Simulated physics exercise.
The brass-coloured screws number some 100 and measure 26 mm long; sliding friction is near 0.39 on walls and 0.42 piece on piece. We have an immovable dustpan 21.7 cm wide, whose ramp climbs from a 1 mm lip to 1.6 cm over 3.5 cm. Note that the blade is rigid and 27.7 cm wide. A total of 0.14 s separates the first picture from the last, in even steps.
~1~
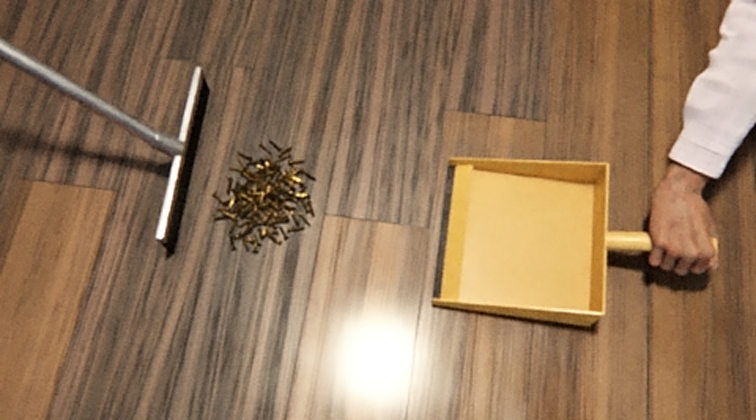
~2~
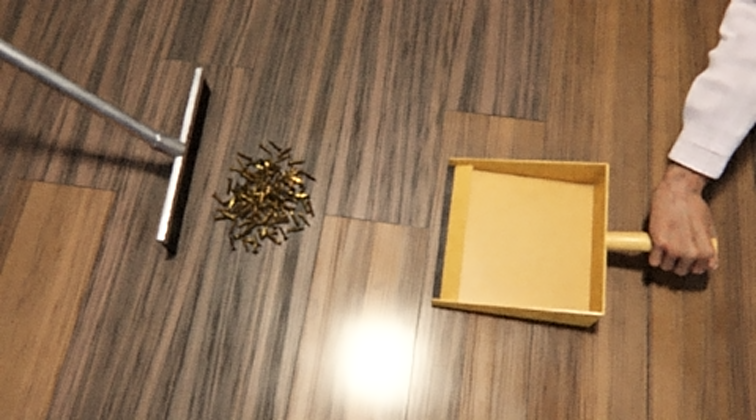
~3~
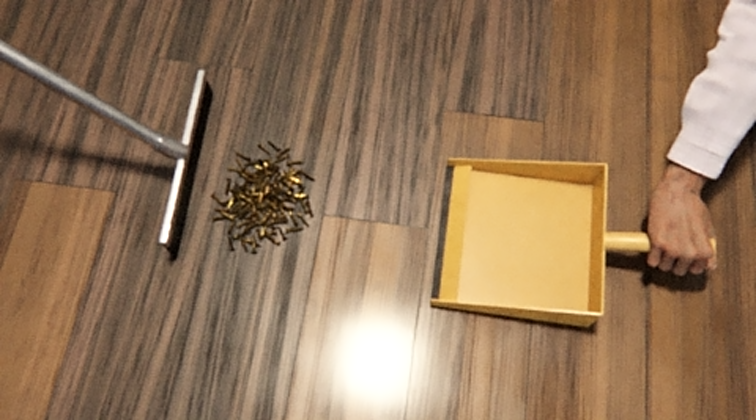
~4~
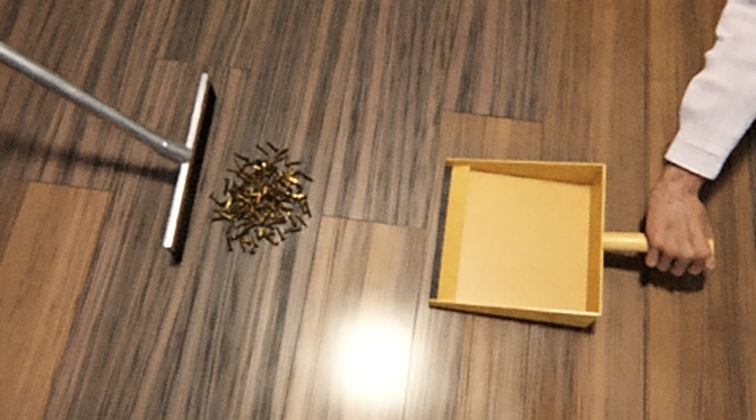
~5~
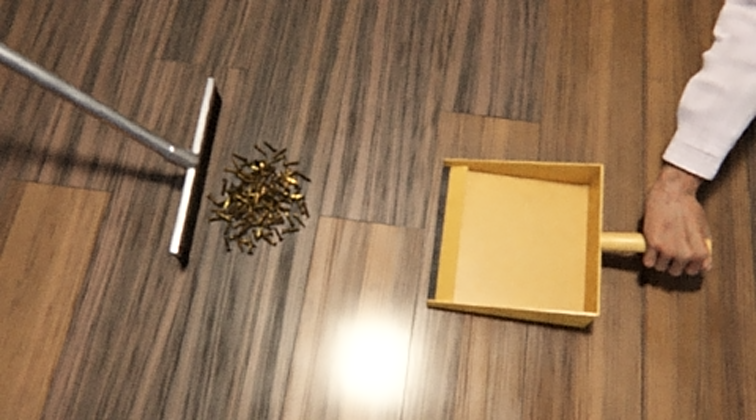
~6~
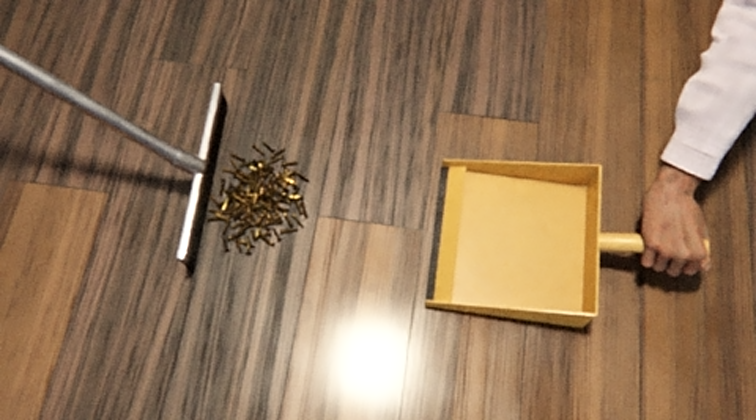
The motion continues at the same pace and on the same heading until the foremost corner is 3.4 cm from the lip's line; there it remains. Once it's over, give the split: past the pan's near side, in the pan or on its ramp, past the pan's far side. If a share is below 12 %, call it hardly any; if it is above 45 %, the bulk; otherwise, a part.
Near side: A part. Pan: Hardly any. Far side: Hardly any.
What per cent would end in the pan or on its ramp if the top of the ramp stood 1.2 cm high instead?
Something like 5 per cent, ramp included.
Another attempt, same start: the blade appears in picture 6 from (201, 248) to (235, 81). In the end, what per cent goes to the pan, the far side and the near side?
Pan 30 % / far 5 % / near 0 %.
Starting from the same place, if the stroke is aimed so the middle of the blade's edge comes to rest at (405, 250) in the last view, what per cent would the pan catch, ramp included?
About 15 per cent.
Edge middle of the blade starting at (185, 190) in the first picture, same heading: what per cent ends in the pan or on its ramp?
It would come to about 5 in a hundred.
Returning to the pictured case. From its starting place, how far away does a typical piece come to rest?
Median: Approx. 26 cm.
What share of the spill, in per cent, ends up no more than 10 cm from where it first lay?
Roughly 0 in a hundred.
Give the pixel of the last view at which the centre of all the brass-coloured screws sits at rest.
Around (419, 267).
Then, 0.31 s after the last picture, middle of the blade 19 cm from the lip; 0 % over the lip, far side 0 %, near side 0 %.
Then, 0.51 s after the last picture, middle of the blade 10 cm from the lip; 0 % over the lip, far side 0 %, near side 10 %.
Then, 0.82 s after the last picture, middle of the blade 4 cm from the lip; 5 % over the lip, far side 0 %, near side 20 %.
In the end, near side 20 %, pan 5 %, far side 0 %, in front of the lip or behind the blade 70 %.
